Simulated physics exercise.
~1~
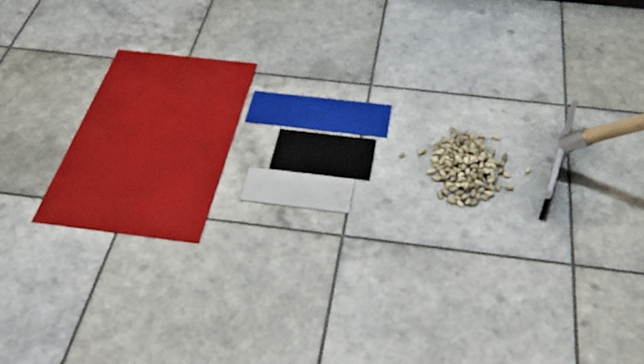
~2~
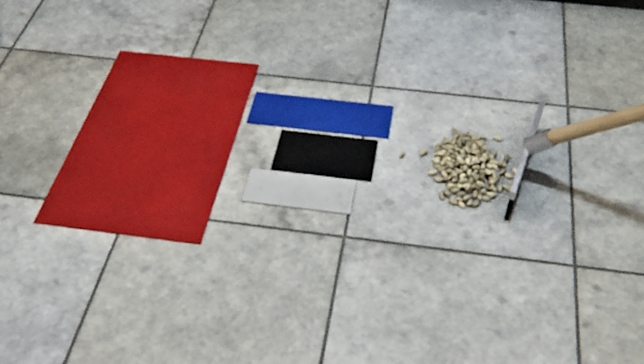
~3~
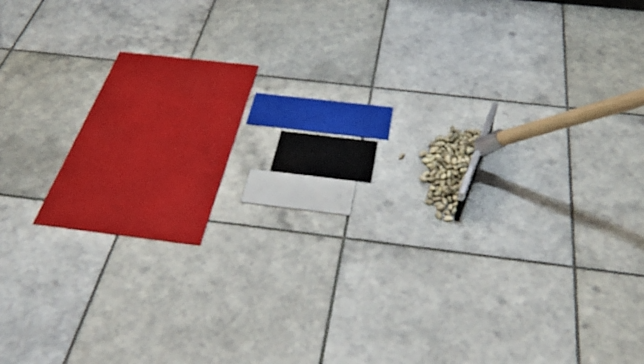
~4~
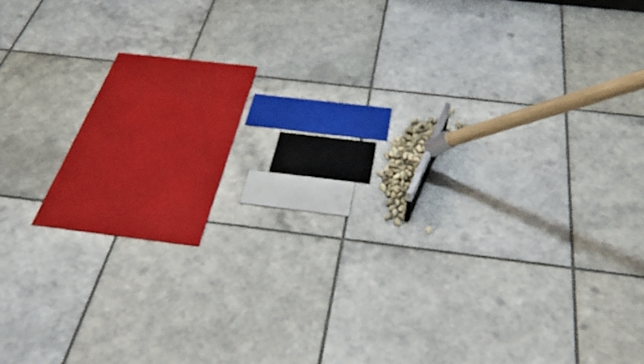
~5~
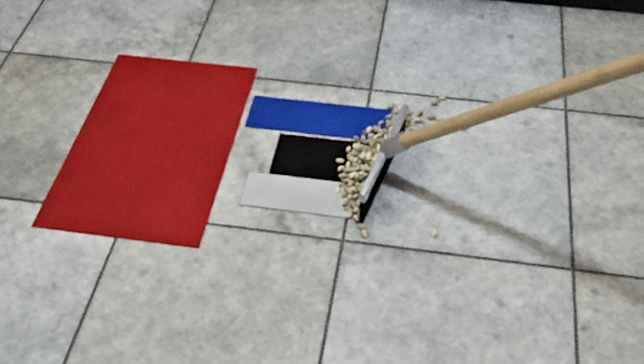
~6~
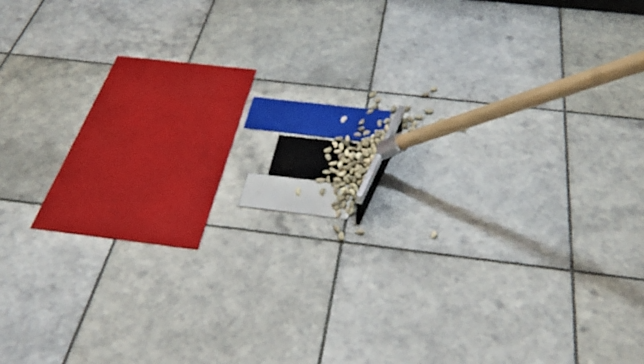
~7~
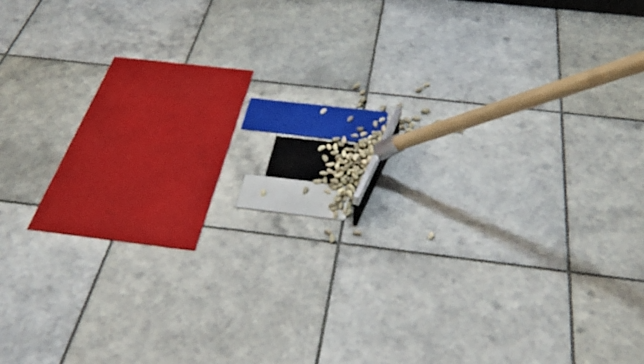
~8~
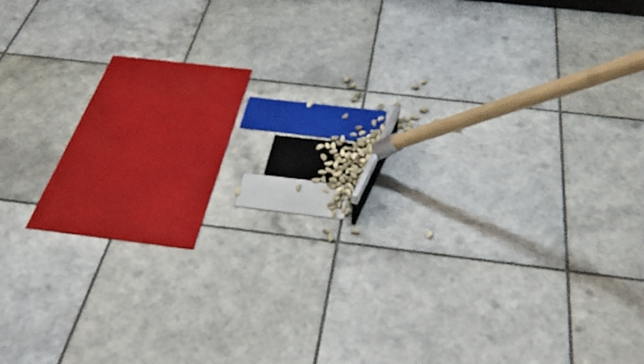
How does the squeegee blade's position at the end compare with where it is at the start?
At the start the blade is to the right of the bean pile, away from the mats. By the end it is farther left, at the right edge of the blue, black and white mats.
